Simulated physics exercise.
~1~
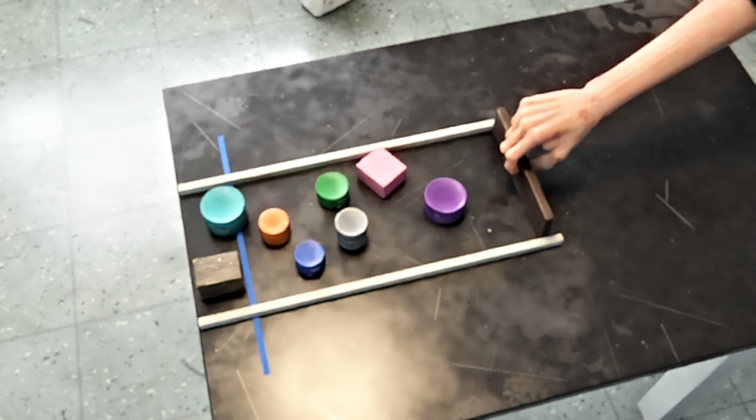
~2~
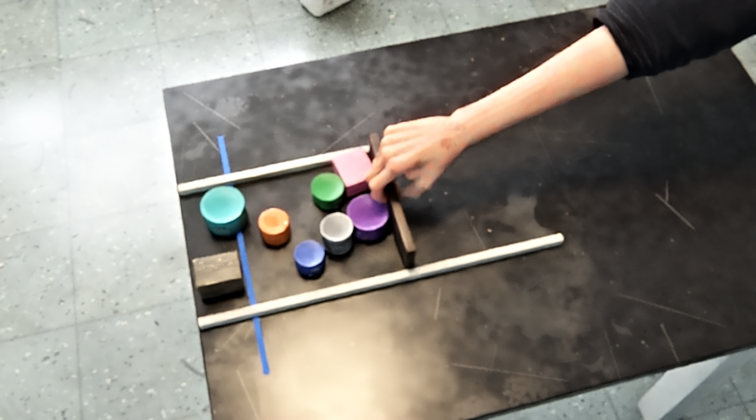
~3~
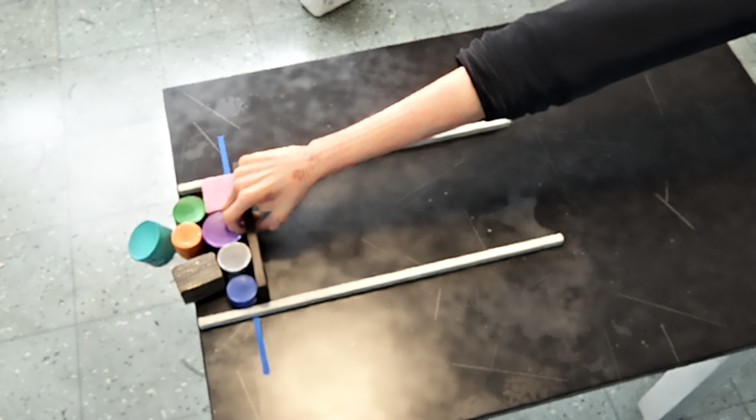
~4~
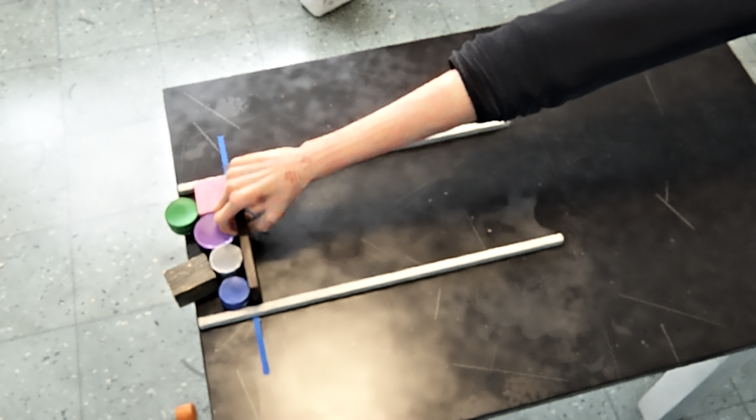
In this clip, a hand pushes a dark board leftward between two pale rails, sweeping small colourful tubs and blocks toward the table's edge. The turquoise tub and orange lid go over the edge, while the rest stay bunched there as the board stops near the blue tape.
